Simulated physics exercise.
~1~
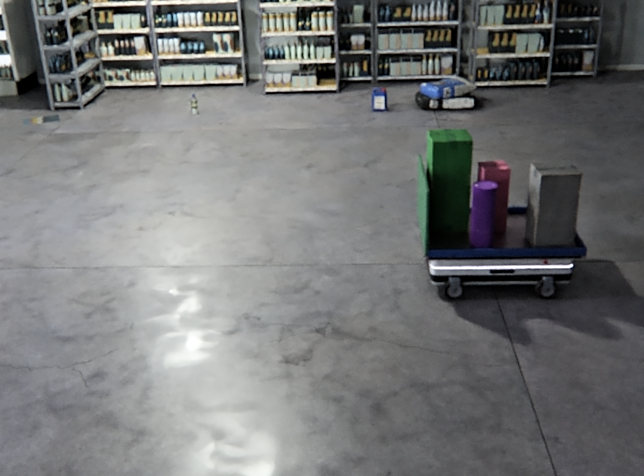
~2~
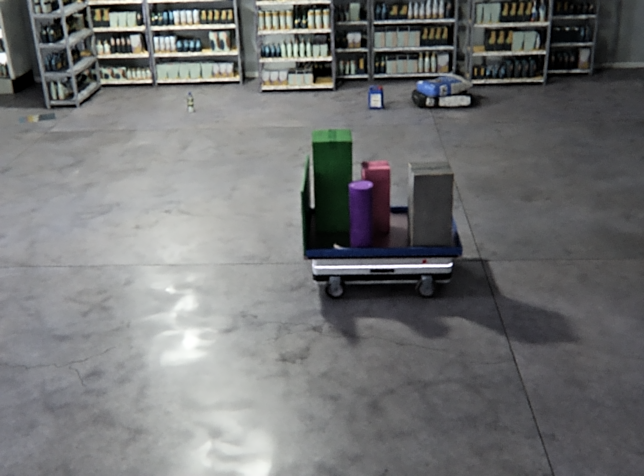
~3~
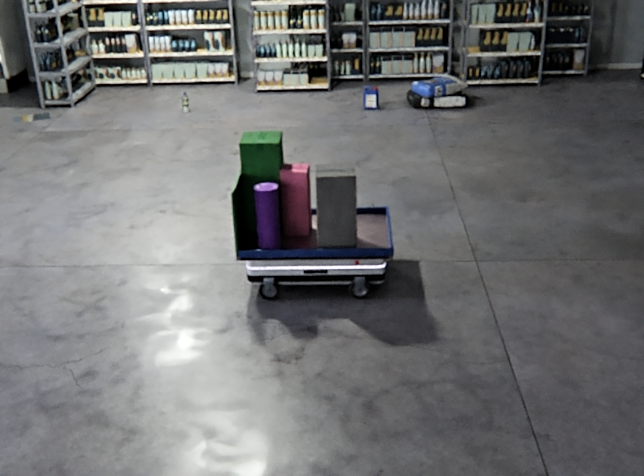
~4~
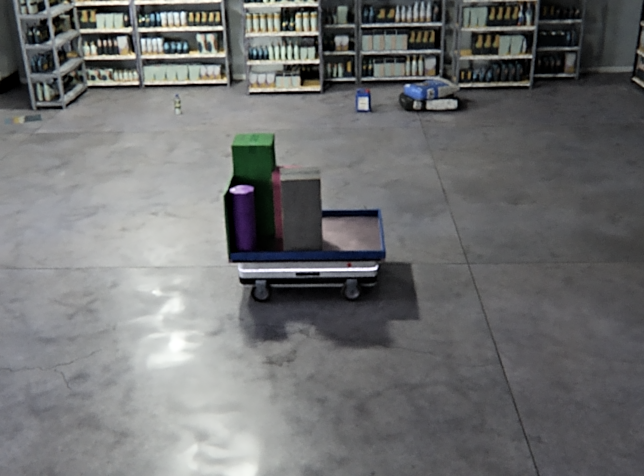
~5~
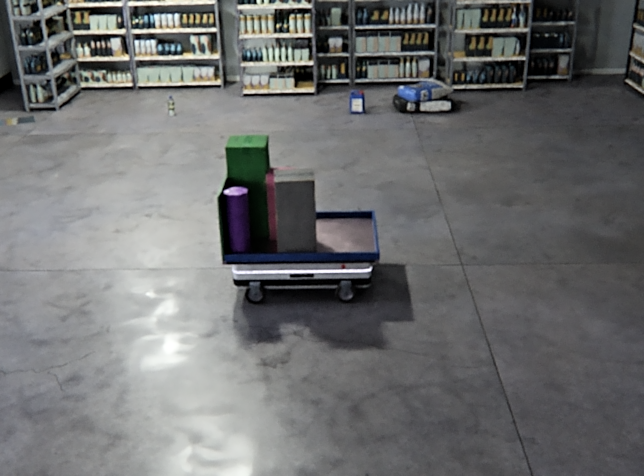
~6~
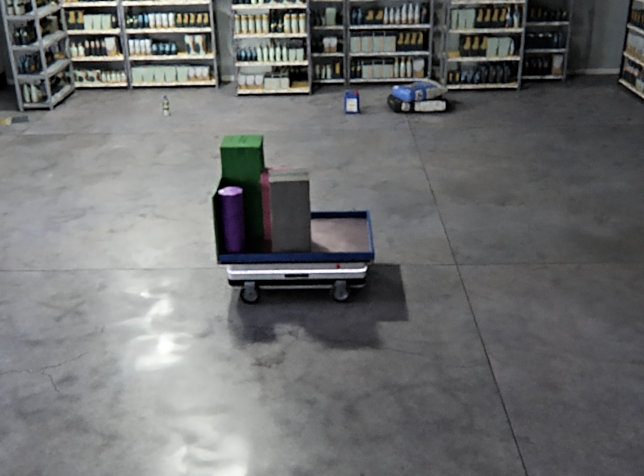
A loaded cart rolls left and stops as its upright items slide together against the board.
